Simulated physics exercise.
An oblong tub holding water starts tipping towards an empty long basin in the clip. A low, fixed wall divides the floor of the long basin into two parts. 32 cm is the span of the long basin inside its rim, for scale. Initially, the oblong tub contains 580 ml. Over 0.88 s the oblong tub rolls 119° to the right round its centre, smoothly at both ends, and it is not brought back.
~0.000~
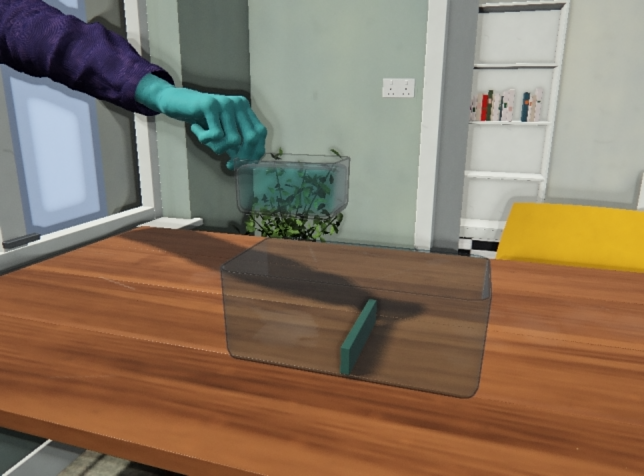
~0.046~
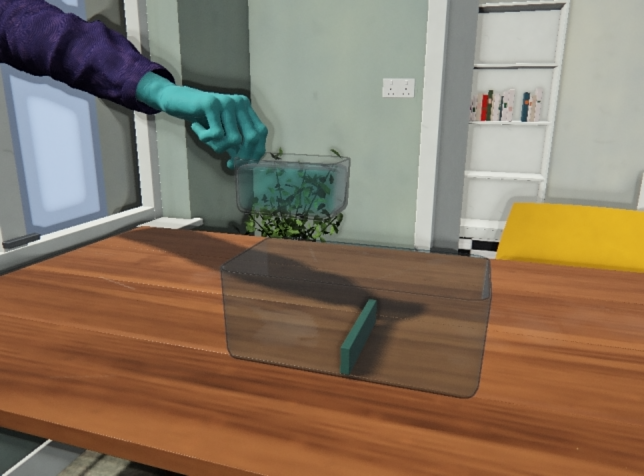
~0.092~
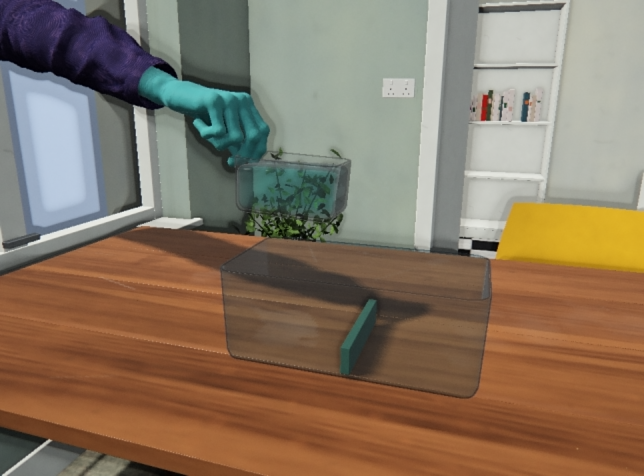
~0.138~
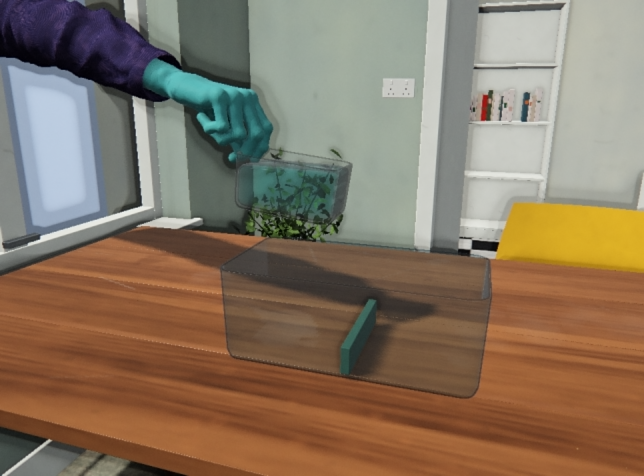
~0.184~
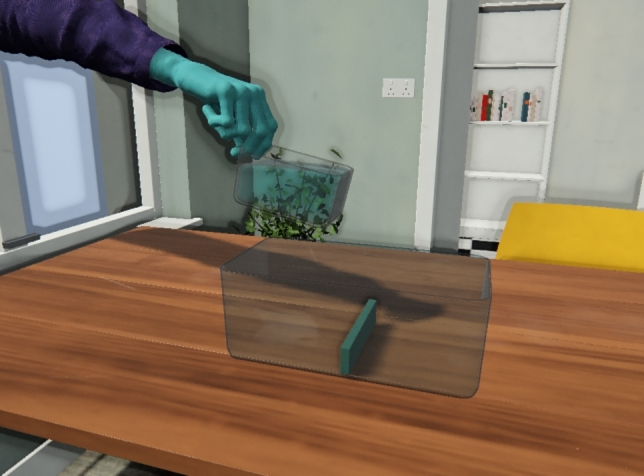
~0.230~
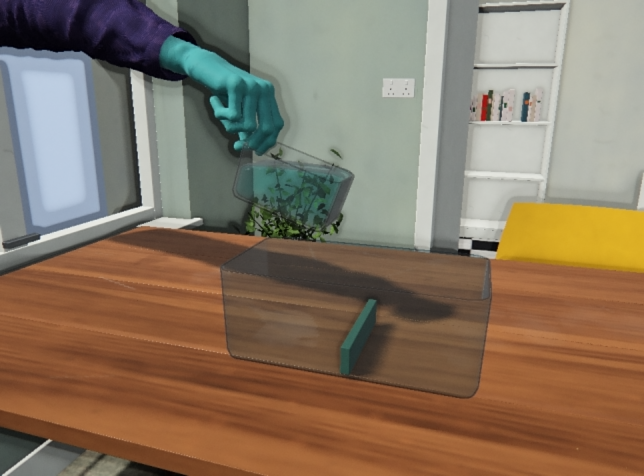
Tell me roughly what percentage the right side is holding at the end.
At the end it holds about 74 per cent.
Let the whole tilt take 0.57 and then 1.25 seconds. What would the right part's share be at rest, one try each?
Try 1: Approx. 60 %; try 2: Approx. 75 %.
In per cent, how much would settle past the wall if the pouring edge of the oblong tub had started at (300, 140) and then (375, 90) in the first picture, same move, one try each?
About 30 %, then about 85 %.
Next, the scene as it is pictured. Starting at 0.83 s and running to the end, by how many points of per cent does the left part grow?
Some 4 per cent.
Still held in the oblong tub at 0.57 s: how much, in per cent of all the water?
At that time about 26 in a hundred parts are still held.
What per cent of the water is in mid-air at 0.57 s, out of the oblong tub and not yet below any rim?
32 %.
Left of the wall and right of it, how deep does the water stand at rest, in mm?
Once settled, the left stands around 6 mm and the right around 18 mm.
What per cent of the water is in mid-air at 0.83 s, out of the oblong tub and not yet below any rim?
About 3 per cent.
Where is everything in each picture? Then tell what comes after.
In the first frame, it leans 0°; its right rim is at (343, 162); the water meets the walls at (251, 164) and (342, 169); the long basin's rim runs from (246, 252) to (490, 278); the wall's top is at (361, 322).
In the second frame, it leans 1°; its right rim is at (343, 163); the water meets the walls at (250, 164) and (343, 169).
In the third frame, it leans 3°; its right rim is at (344, 165); the water meets the walls at (252, 163) and (343, 170).
In the fourth frame, it leans 7°; its right rim is at (345, 169); the water meets the walls at (252, 163) and (344, 171).
In the fifth frame, it leans 12°; its right rim is at (346, 174); the water meets the walls at (253, 164) and (346, 172).
In the sixth frame, it leans 19°; its right rim is at (347, 181); the water meets the walls at (253, 165) and (349, 176); 2 per cent is over the edge.
Then, 0.57 s in, the tilt is 87° and 26 per cent is still to pour, 1 is left of the wall and 42 right of it.
Then, 0.83 s in, the tilt is 118° and 2 per cent is still to pour, 21 is left of the wall and 74 right of it.
Then, 1.09 s in, the tilt is 119° and 0 per cent is still to pour, 26 is left of the wall and 74 right of it.
Then, 1.38 s in, the tilt is 119° and 0 per cent is still to pour, 26 is left of the wall and 74 right of it.
Finally, 26 per cent lies left of the wall, 74 right of it and 0 outside.
